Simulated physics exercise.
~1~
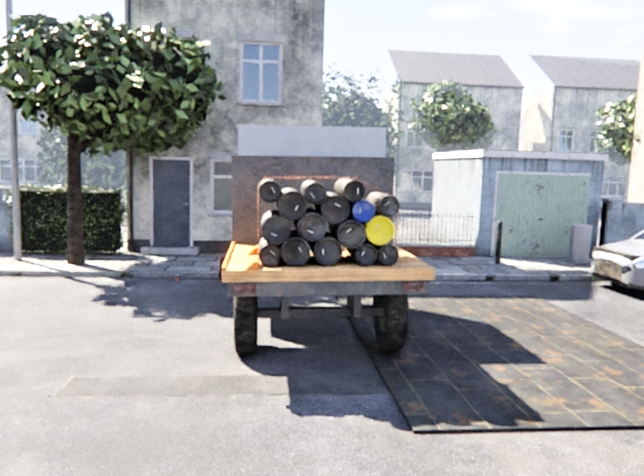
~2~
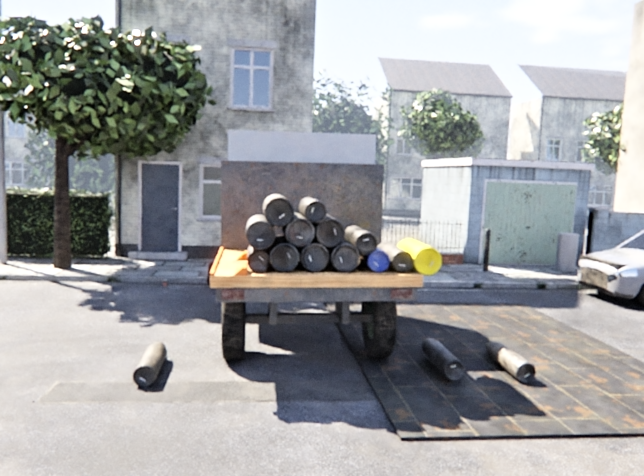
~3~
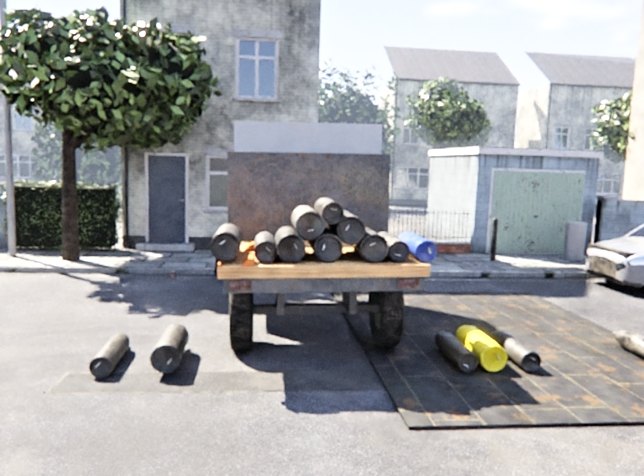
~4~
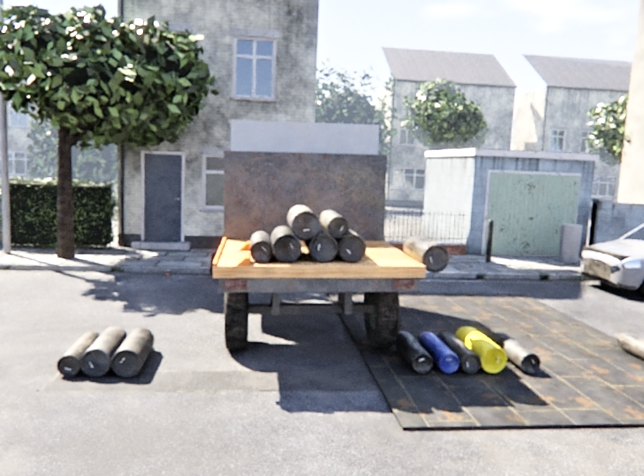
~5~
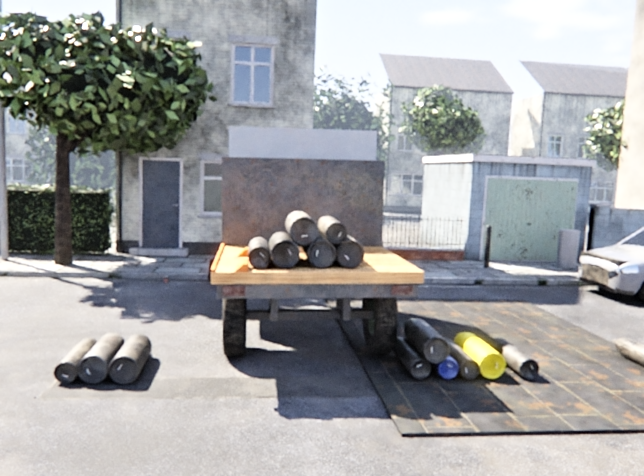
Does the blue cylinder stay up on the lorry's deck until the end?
No, the blue cylinder rolls off the right side and ends up on the ground, where the yellow one lies too.
